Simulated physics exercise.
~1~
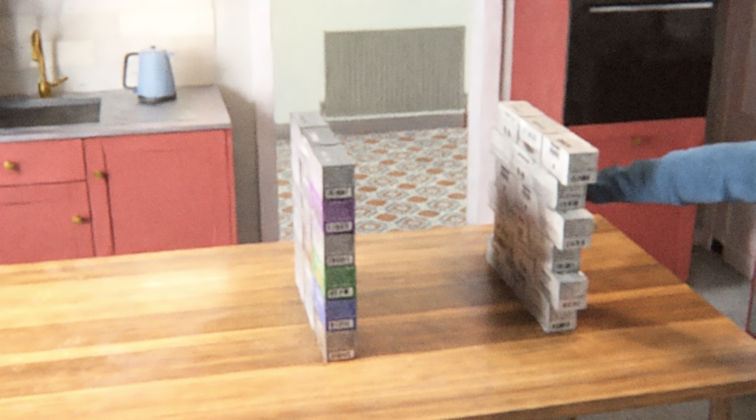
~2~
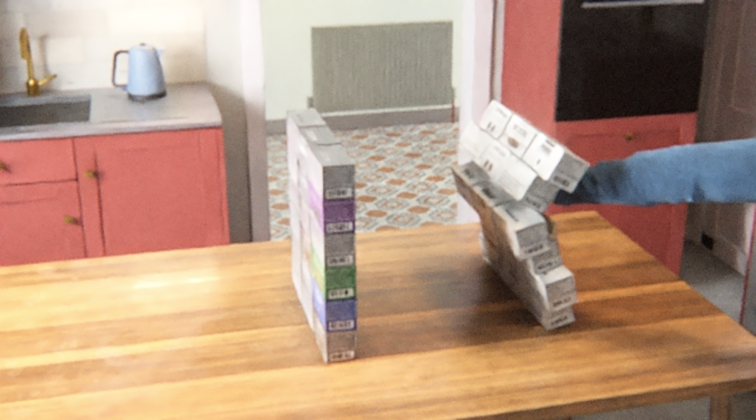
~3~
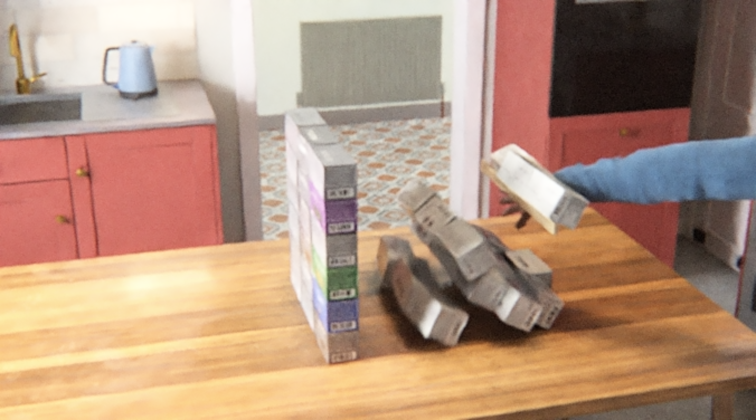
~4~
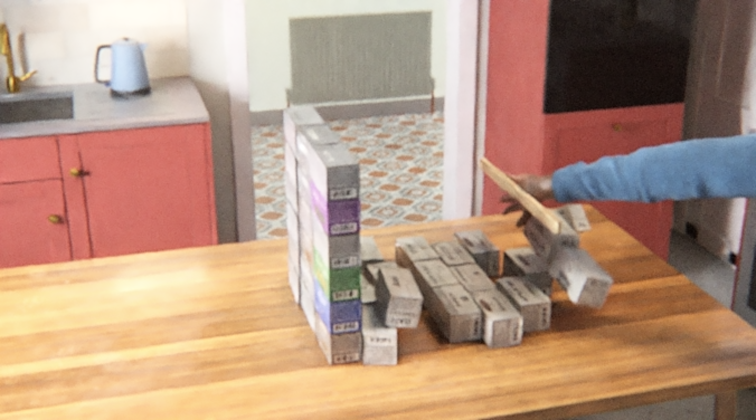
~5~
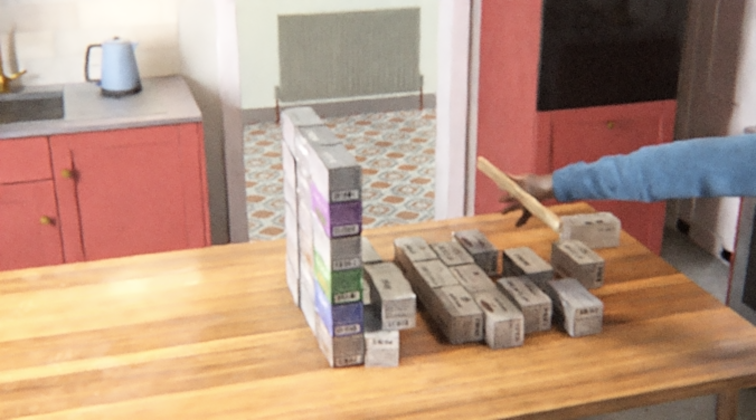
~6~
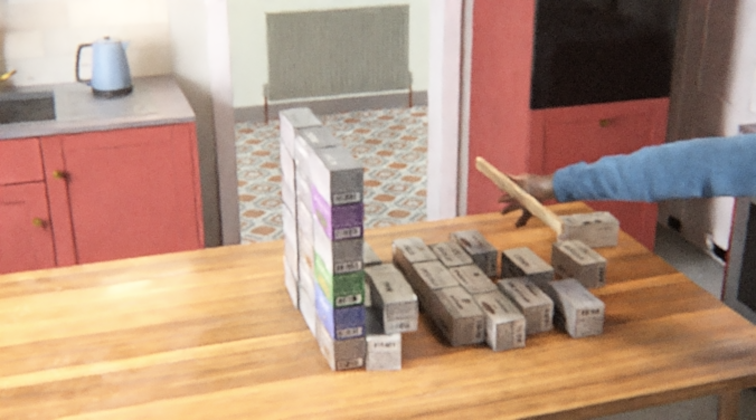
A hand in a blue sleeve pushed a wooden batten against a pale wall of stacked packets, which buckled and toppled leftward across the table, some packets landing against the neighbouring wall with purple and green labels, which stayed standing.
